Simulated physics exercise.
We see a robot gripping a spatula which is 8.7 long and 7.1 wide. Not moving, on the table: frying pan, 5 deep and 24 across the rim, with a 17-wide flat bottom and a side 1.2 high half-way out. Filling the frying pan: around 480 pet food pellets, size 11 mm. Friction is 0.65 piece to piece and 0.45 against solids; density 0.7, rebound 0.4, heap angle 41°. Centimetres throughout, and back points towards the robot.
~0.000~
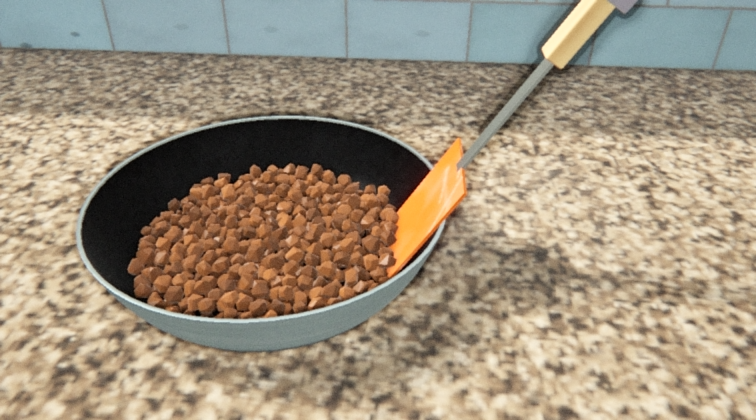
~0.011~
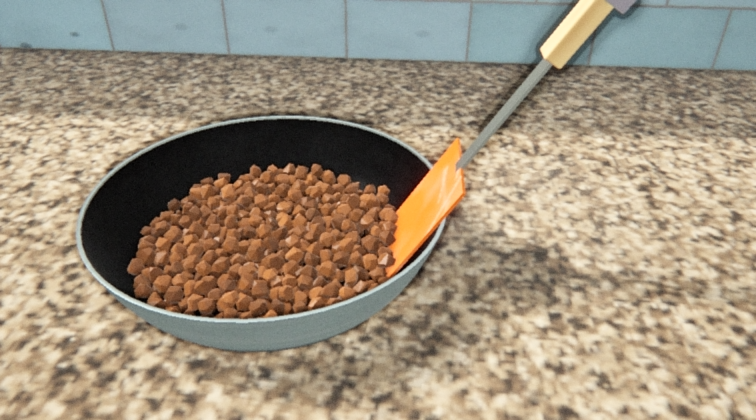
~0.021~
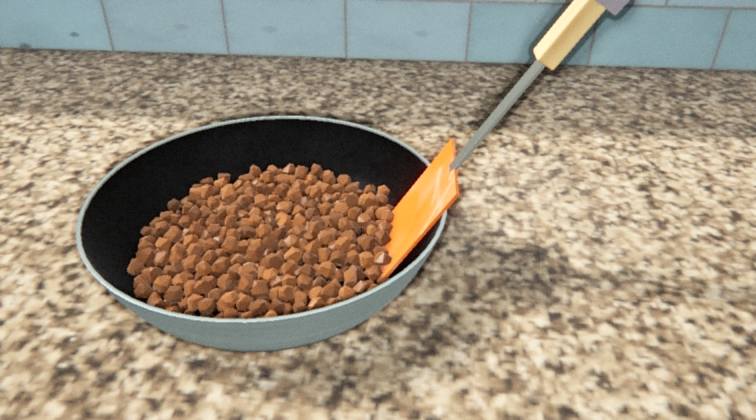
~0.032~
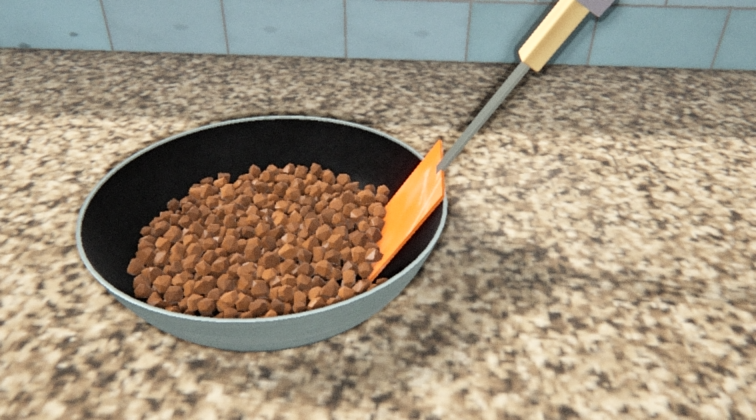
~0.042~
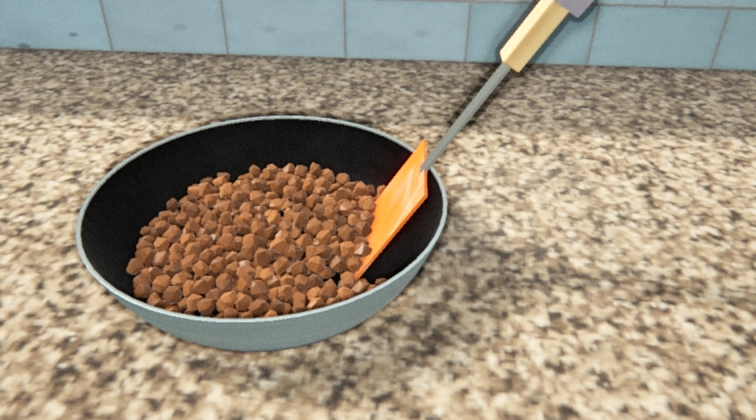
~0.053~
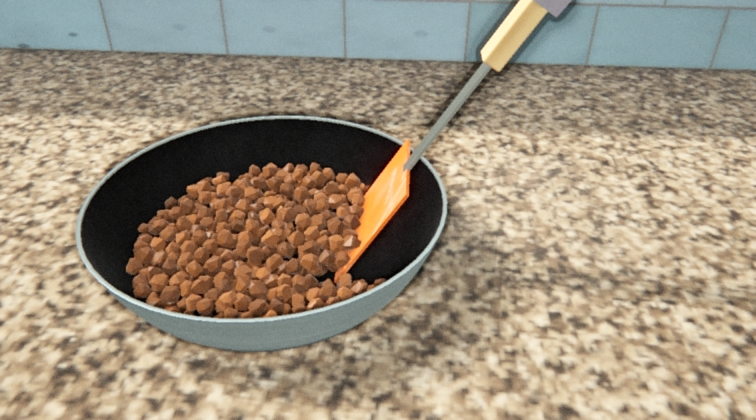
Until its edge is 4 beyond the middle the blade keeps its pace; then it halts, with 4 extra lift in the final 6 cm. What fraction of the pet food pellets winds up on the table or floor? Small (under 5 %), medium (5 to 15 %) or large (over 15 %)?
Medium.
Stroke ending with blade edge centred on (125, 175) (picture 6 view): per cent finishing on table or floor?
About 30 per cent.
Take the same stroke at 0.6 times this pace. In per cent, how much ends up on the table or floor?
Estimate: Close to 0 %.
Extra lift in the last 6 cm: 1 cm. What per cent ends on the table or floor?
Roughly 5 per cent.
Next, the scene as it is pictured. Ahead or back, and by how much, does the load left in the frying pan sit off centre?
Ahead, by about 3.5 cm.
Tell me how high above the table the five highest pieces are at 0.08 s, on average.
About 5 centimetres.
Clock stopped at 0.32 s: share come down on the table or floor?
It works out to about 8 in a hundred.
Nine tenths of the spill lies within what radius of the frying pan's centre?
The distance is roughly 35 cm.
By 0.08 s, sloping 58°, highest piece 5 above the table; 482 in the frying pan.
By 0.10 s, sloping 58°, highest piece 7 above the table; 482 in the frying pan.
By 0.32 s, sloping 58°, highest piece 10 above the table; 440 in the frying pan, 38 on the table or floor, 4 on the blade or in flight.
By 1.37 s, sloping 58°, highest piece 6 above the table; 440 in the frying pan, 42 on the table or floor.
Final count, 440 in the frying pan, 42 on the table or floor. That is 9 % on the table or floor.
